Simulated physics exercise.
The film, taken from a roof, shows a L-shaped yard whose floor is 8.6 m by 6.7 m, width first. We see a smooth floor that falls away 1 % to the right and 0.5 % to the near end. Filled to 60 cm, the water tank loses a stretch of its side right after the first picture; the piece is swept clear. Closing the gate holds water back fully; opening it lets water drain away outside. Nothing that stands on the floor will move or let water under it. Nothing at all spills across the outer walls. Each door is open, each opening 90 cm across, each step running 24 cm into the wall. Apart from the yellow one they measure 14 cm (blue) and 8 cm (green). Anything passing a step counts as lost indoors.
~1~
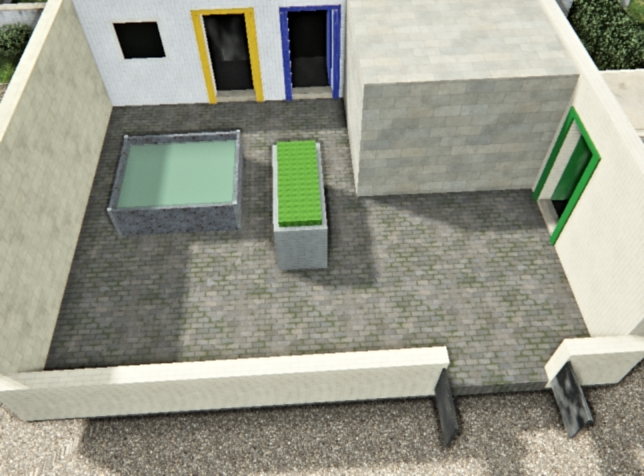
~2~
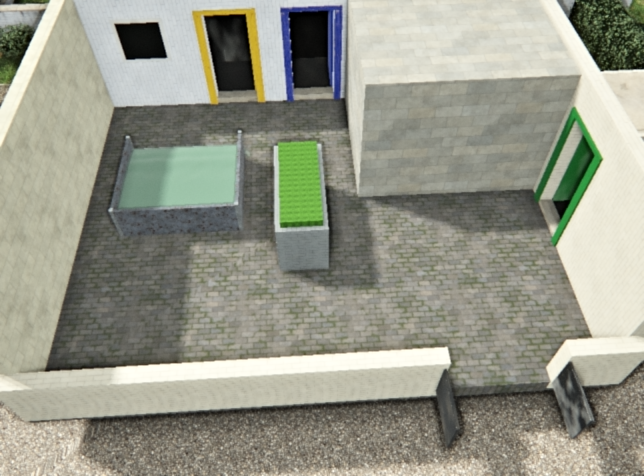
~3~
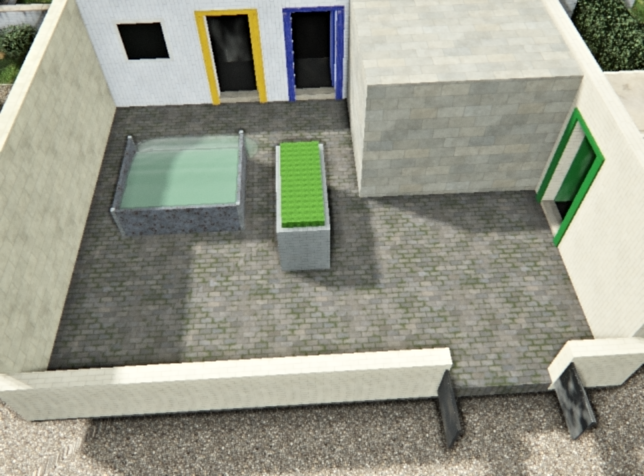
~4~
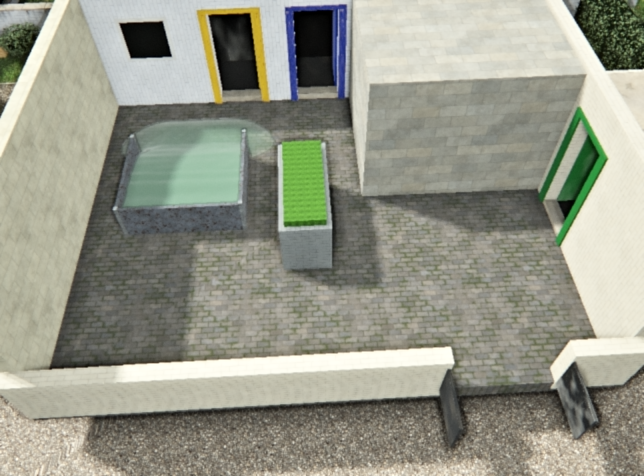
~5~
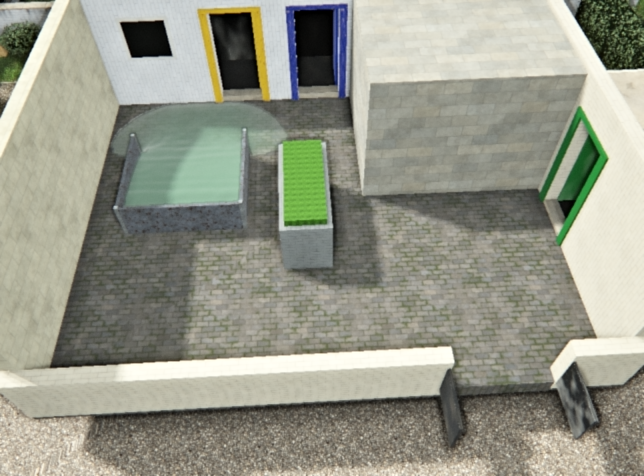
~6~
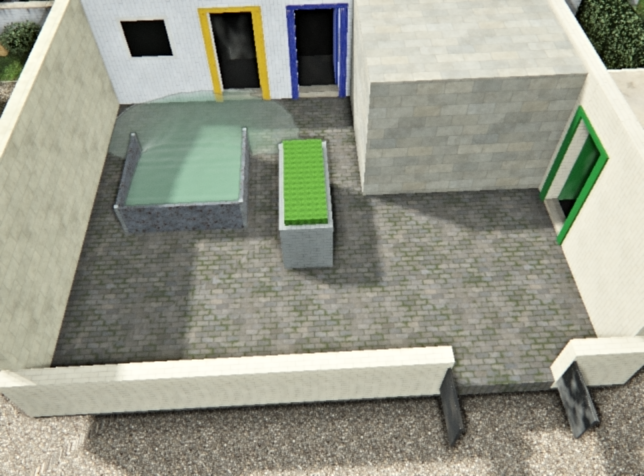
At the start, a stone-walled tank of green water sits still in a paved yard beside a planter topped with green. The tank's far side opens, and water pours out behind it, then spreads across the paving along the white wall with the yellow and blue doorways.
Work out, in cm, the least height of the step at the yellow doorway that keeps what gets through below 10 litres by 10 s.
It would have to be about 32 cm high.
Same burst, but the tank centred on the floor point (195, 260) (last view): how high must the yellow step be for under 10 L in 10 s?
25 cm or thereabouts.
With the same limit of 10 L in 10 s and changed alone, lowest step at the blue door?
For the blue door, about 18 cm.
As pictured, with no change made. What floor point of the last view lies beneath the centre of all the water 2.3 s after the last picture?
Centre of mass: About (209, 142) px.
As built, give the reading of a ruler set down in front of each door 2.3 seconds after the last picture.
Blue 16, yellow 21, green 0 cm.
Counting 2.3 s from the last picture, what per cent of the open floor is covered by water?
I'd say near 25 percent is wet.
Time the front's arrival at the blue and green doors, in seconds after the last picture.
Arrival: Blue 0.5 s, green not in the 10 s.
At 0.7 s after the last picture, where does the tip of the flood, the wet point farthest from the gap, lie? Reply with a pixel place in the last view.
Around (337, 97).
Then, 0.7 s after the last picture water covers 15 % of the floor, deepest (40 cm) near (201, 107); 33 cm at the yellow door, 56 litres in over its 13 cm step.
Then, 2.3 s after the last picture water covers 25 % of the floor, deepest (32 cm) near (346, 102); 21 cm at the yellow door, 189 litres in over its 13 cm step.
Then, 9.3 s after the last picture water covers 80 % of the floor, deepest (12 cm) near (600, 363); 8 cm at the yellow door, 206 litres in over its 13 cm step.
At the yellow door as built, the water peaked near 33 cm, 0.9 s after the last picture.
Run again over the same 10 s with other heights there, 28 litres in over 27.5 cm, 1 litre over 37 cm. The limit of 10 litres is kept from about 32 cm up.
